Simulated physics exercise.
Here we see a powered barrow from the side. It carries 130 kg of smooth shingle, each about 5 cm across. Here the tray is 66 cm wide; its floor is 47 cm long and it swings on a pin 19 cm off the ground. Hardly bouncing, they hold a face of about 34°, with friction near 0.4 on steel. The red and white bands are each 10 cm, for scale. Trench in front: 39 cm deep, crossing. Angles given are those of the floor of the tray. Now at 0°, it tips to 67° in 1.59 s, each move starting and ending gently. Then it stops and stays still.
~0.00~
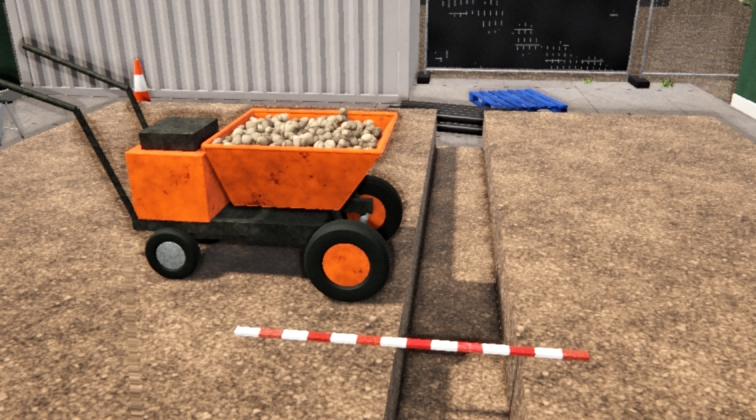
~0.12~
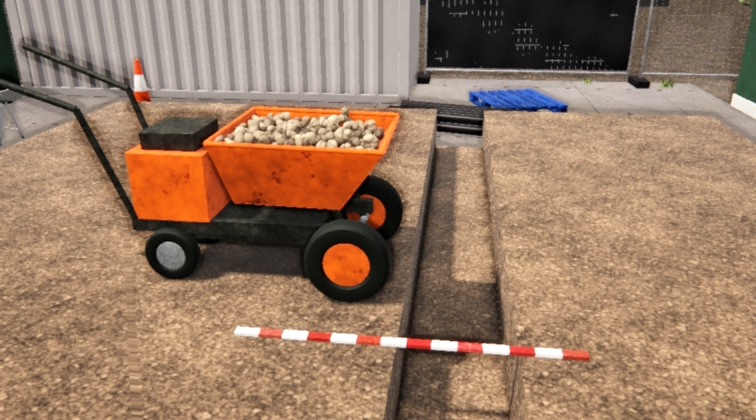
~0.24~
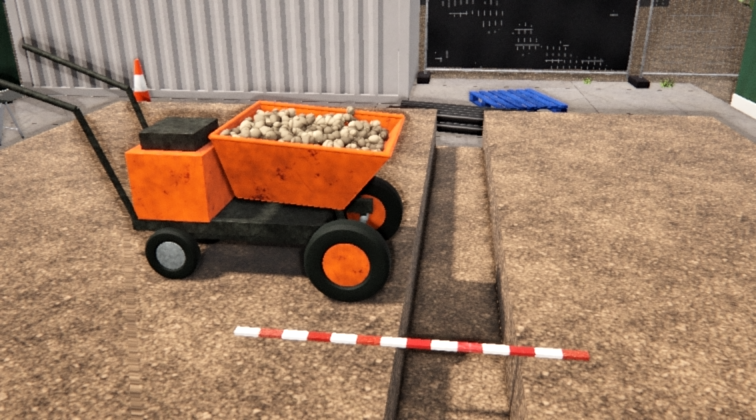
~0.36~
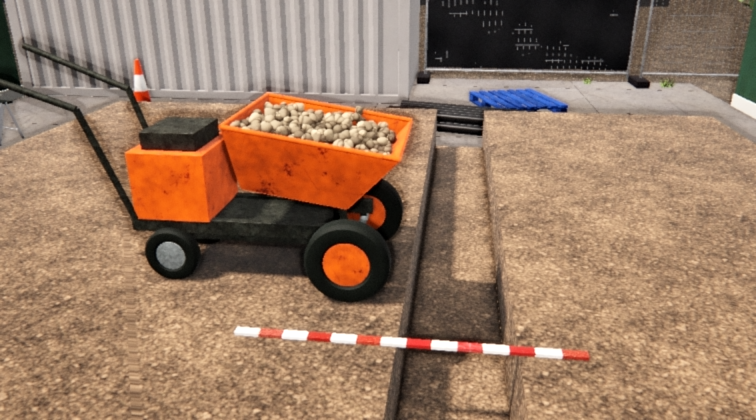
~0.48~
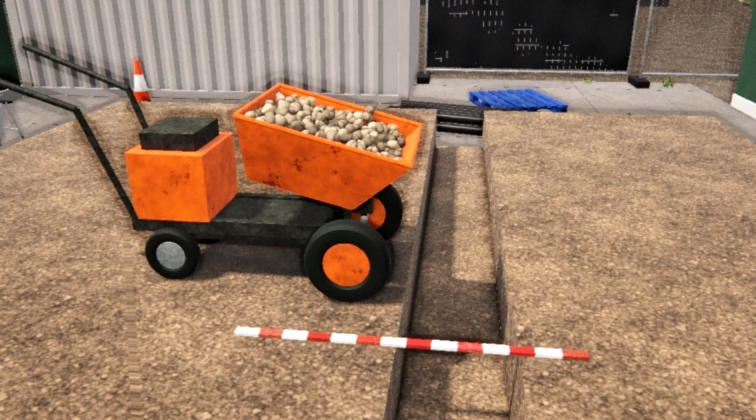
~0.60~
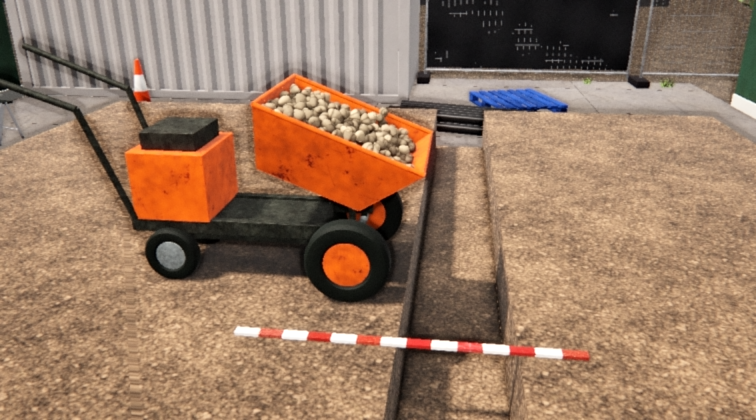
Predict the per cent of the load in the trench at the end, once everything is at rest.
Near 62 per cent.
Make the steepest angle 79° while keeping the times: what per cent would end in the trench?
Then about 60 per cent.
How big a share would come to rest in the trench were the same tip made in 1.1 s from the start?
My guess is near 55 percent.
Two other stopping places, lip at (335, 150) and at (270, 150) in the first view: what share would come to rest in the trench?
First place roughly 100%, second roughly 85%.
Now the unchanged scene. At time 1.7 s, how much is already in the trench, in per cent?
25 per cent, give or take.
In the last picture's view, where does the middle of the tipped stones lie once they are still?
The resting stones are centred at roughly (492, 326).
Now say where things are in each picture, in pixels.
In the first frame, the tray is at 0°, its lip at (380, 153); the top of the load is at (316, 123).
The second frame shows lip at (383, 153), floor tilted 1°, highest stones at (315, 123); the stones move at 0.1 m/s on average.
In the third frame, the tray is at 4°, its lip at (389, 156); the top of the load is at (287, 119); the stones move at 0.3 m/s on average.
In the fourth frame, the tray is at 9°, its lip at (399, 160); the top of the load is at (280, 112); the stones move at 0.4 m/s on average.
The fifth frame shows lip at (411, 167), floor tilted 15°, highest stones at (285, 106); the stones move at 0.5 m/s on average.
The sixth frame shows lip at (424, 176), floor tilted 21°, highest stones at (298, 96); the stones move at 0.5 m/s on average.
After 1.2 s the floor is at 56°; 98 % in the tray, 2 % in the trench; the foremost stones are at (491, 226).
After 1.7 s the floor is at 67°; 53 % in the tray, 24 % in the trench, 24 % past the trench; the foremost stones are at (608, 293).
After 2.0 s the floor is at 67°; 29 % in the tray, 33 % in the trench, 38 % past the trench; the foremost stones are at (666, 282).
After 4.0 s the floor is at 67°; 0 % in the tray, 62 % in the trench, 38 % past the trench; the foremost stones are at (688, 253).
